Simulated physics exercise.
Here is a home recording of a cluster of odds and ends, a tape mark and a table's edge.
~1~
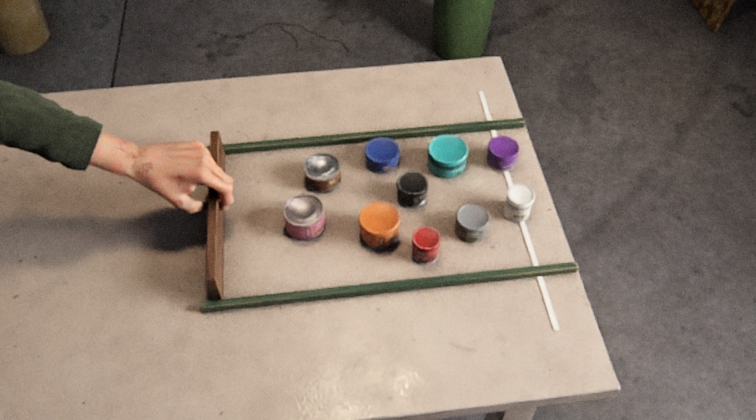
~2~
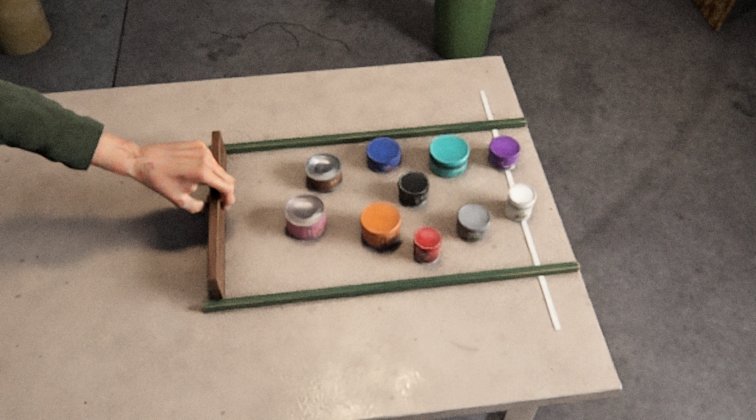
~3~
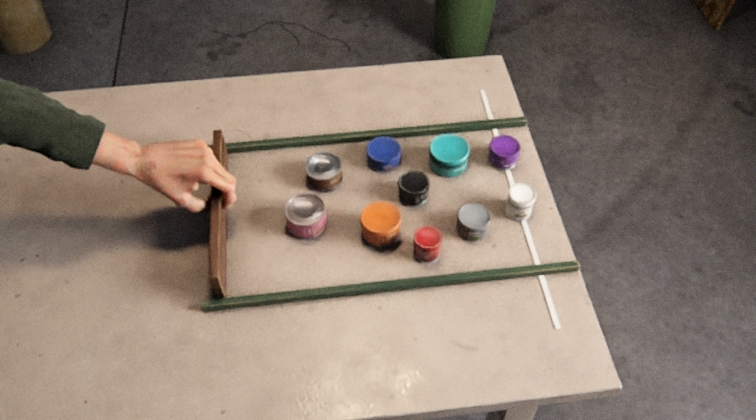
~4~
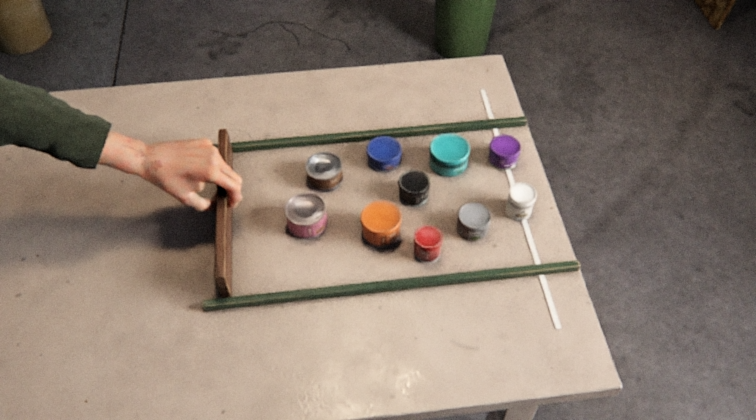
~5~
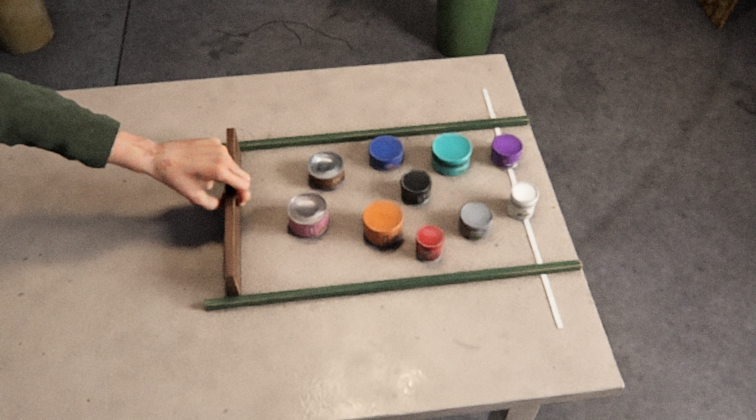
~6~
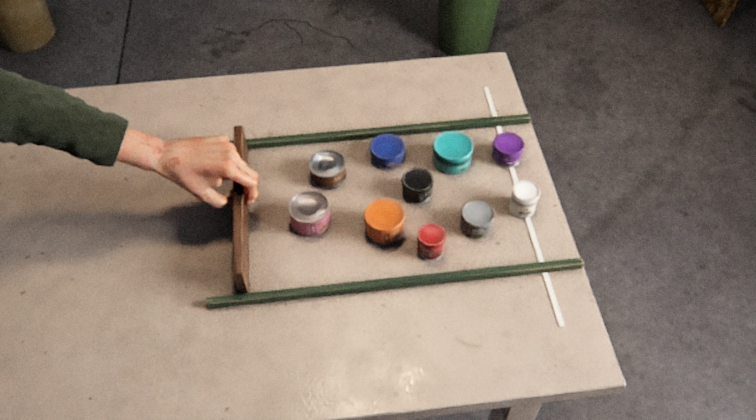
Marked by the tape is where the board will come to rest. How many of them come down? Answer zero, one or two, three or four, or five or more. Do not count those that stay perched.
Five or more.
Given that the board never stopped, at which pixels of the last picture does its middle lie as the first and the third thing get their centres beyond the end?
About (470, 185) and about (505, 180).
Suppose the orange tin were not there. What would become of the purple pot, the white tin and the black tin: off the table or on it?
Purple pot - gone; white tin - gone; black tin - safe.
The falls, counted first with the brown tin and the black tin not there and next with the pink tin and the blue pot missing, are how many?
The count is 3 in one try and 4 in the other, in that order.
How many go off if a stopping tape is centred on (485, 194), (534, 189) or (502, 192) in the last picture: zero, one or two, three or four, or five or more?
First one or two, next at least five, finally just one or two.
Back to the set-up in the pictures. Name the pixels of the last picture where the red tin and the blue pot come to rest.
Final spots - red tin (554, 242), blue pot (519, 132).
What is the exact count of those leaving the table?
The number that fall is 5.
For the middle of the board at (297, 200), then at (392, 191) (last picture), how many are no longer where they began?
The counts are 1 and 6.
Soon after, none off yet; purple pot at rest near (508, 150); white tin at rest near (524, 200); grey tub at rest near (477, 219).
Then, none off yet; purple pot at rest near (508, 150); white tin at rest near (524, 200); grey tub moved a little near (492, 219).
By the end, the number that fall off is five or more; fallen, black tin, turquoise tub, grey tub, white tin and purple pot.
